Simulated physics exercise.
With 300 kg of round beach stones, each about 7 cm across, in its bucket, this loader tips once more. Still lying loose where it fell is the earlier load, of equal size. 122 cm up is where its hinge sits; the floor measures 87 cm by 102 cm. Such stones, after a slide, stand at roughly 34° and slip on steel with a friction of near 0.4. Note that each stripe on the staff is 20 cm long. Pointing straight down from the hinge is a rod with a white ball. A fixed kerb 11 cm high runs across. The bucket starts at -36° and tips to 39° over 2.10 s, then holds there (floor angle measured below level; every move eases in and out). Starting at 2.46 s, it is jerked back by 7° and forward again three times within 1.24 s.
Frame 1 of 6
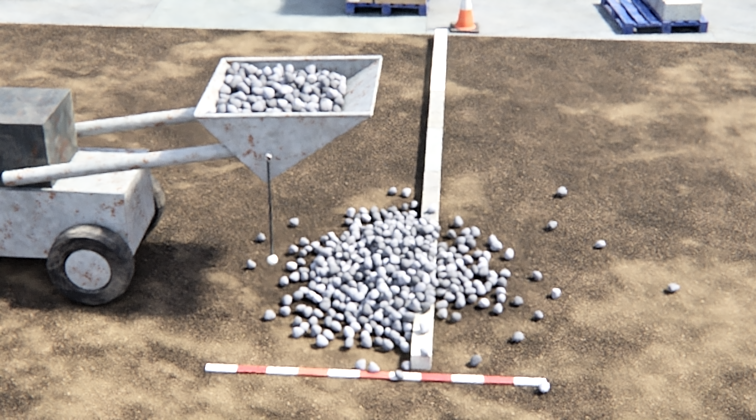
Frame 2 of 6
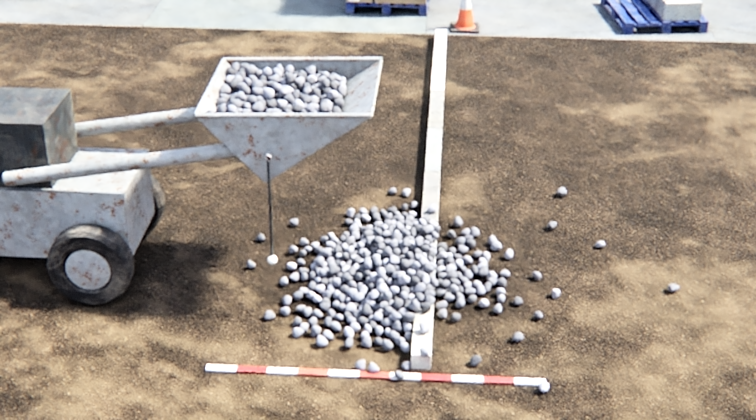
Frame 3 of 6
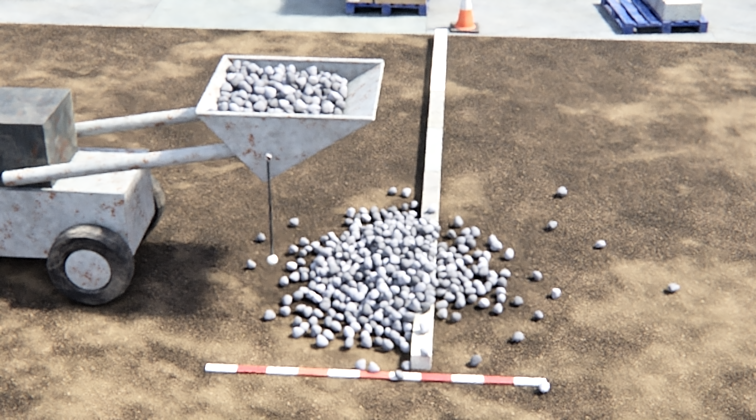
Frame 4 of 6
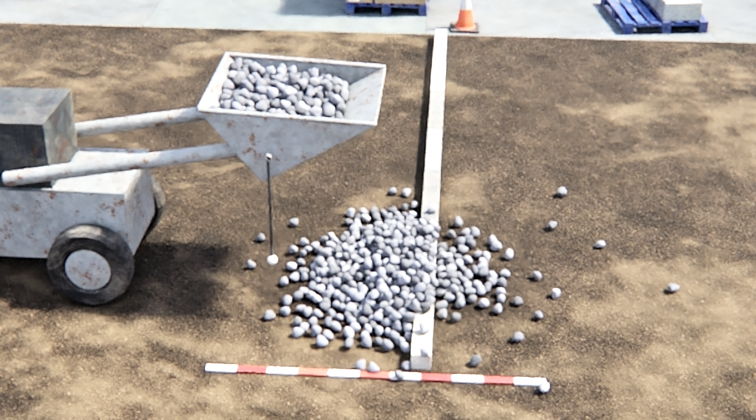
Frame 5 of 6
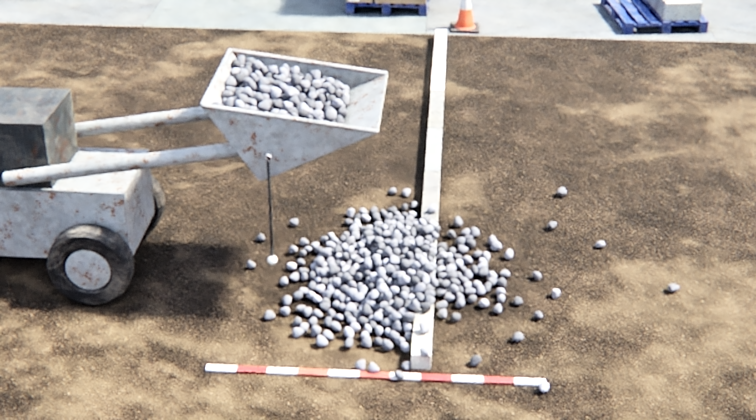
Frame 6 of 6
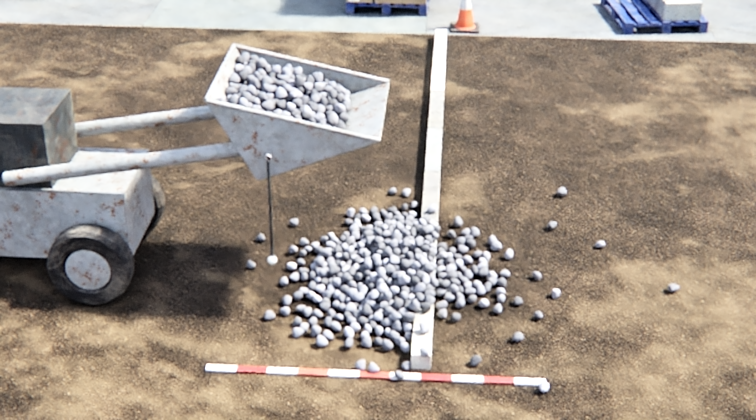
A loader slowly tilts its bucket of round grey stones rightward beside a loose stone pile.
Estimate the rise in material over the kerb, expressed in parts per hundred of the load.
Close to 46 parts in a hundred.
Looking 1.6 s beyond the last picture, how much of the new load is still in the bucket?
Near 10 per cent of the load is held.
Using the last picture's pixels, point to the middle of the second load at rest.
Around (415, 262) in the last picture.
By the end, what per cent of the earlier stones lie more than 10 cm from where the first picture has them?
I'd put it at about 25 per cent.
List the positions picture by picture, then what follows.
The first picture shows lip at (371, 114), floor tilted -36°, highest stones at (267, 79). The earlier load is highest near (401, 258), 23 cm above ground level, 87 % on this side of the kerb, 13 % over the kerb.
In the second picture, the bucket is at -35°, its lip at (372, 116); the top of the load is at (267, 79).
In the third picture, the bucket is at -33°, its lip at (373, 119); the top of the load is at (264, 78).
The fourth picture shows lip at (375, 125), floor tilted -30°, highest stones at (252, 78).
In the fifth picture, the bucket is at -26°, its lip at (378, 132); the top of the load is at (247, 73).
In the sixth picture, the bucket is at -21°, its lip at (380, 141); the top of the load is at (245, 68).
Then, 1.0 s after the last picture the floor is at 27°; in per cent of one load, 90 in the bucket, 97 on this side of the kerb, 13 over the kerb; the foremost stones are at (571, 273).
Then, 1.6 s after the last picture the floor is at 39°; in per cent of one load, 12 in the bucket, 155 on this side of the kerb, 33 over the kerb; the foremost stones are at (571, 273).
Then, 3.6 s after the last picture the floor is at 39°; in per cent of one load, 0 in the bucket, 141 on this side of the kerb, 59 over the kerb; the foremost stones are at (589, 256).
Then, 6.0 s after the last picture the floor is at 39°; in per cent of one load, 0 in the bucket, 141 on this side of the kerb, 59 over the kerb; the foremost stones are at (589, 256). Net gain over the kerb, 46.
